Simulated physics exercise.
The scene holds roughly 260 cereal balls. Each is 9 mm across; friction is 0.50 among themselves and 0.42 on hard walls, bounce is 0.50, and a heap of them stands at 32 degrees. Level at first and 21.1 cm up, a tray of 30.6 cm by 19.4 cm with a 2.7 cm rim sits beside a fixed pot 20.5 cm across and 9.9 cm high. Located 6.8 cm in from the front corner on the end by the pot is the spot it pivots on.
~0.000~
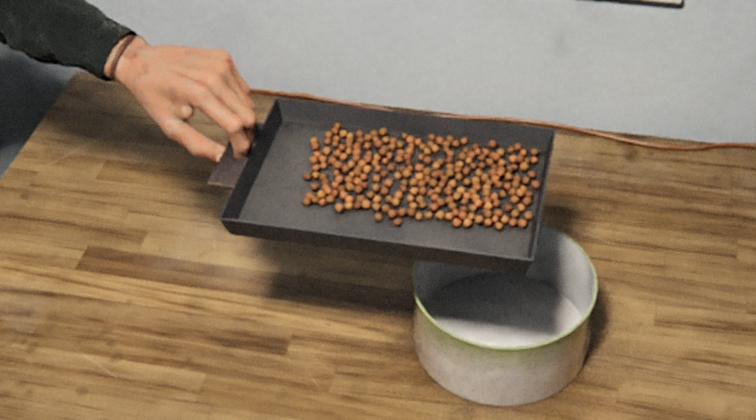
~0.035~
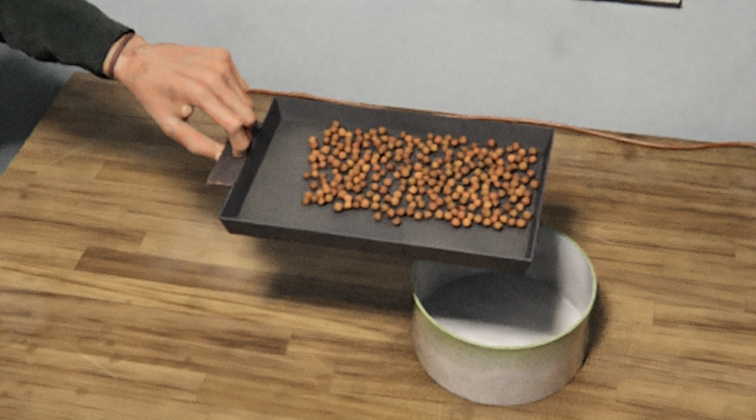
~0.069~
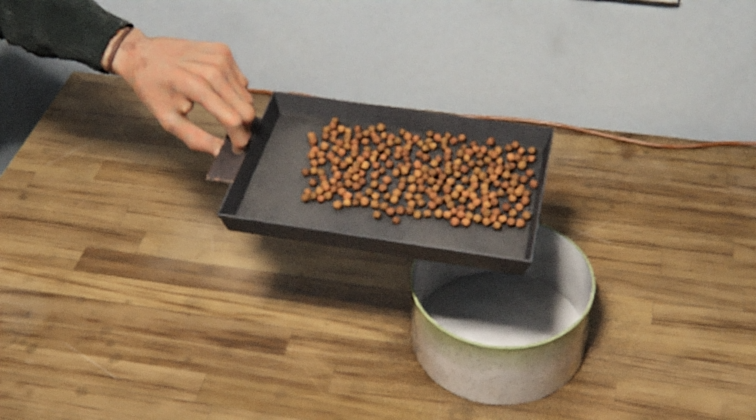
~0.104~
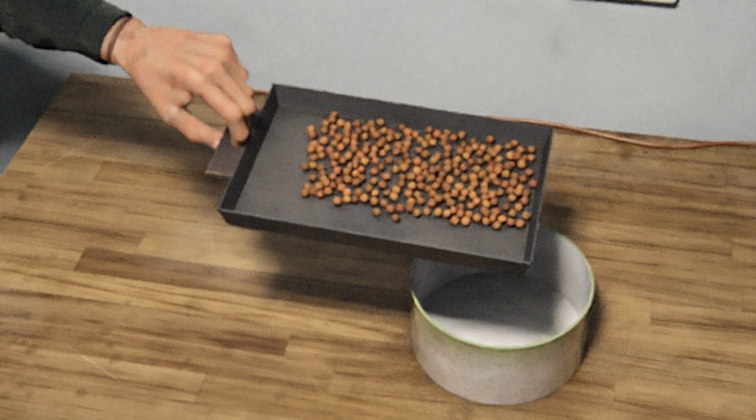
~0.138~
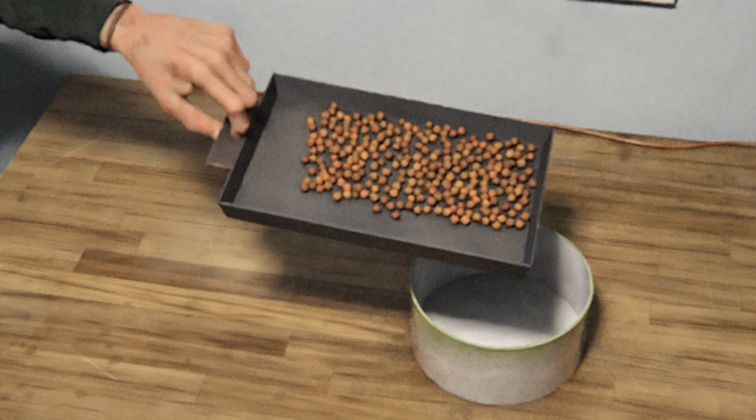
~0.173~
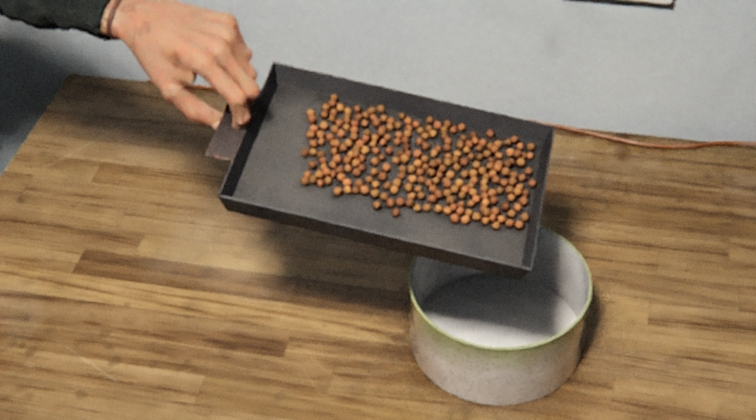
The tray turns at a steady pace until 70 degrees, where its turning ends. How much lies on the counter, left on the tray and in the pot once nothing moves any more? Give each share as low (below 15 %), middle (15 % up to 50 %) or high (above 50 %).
Counter - middle, tray - high, pot - low.
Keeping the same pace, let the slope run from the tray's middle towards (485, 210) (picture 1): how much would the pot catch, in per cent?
Roughly 0 per cent.
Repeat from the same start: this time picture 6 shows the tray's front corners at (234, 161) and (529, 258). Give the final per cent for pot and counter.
You'd end with pot at 5 and counter at 35.
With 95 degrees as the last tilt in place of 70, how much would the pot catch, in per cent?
Pot share: About 5 per cent.
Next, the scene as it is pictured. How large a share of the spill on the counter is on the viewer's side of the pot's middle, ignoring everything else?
Roughly 100 per cent.
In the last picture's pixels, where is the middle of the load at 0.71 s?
Load centre, approx.: (510, 212) px.
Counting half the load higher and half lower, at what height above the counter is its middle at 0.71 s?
Median height: Approx. 26 cm.
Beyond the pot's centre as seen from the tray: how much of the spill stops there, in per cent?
Share past the middle: Roughly 100 percent.
Then, at 0.50 s, tilt 40 degrees; the tray holds 100 %, the pot 0 %.
Then, at 0.71 s, tilt 59 degrees; the tray holds 100 %, the pot 0 %.
Then, at 1.04 s, tilt 70 degrees; the tray holds 75 %, the pot 0 %.
By 2.3 s all is still; counter 35 %, tray 65 %, pot 0 %.
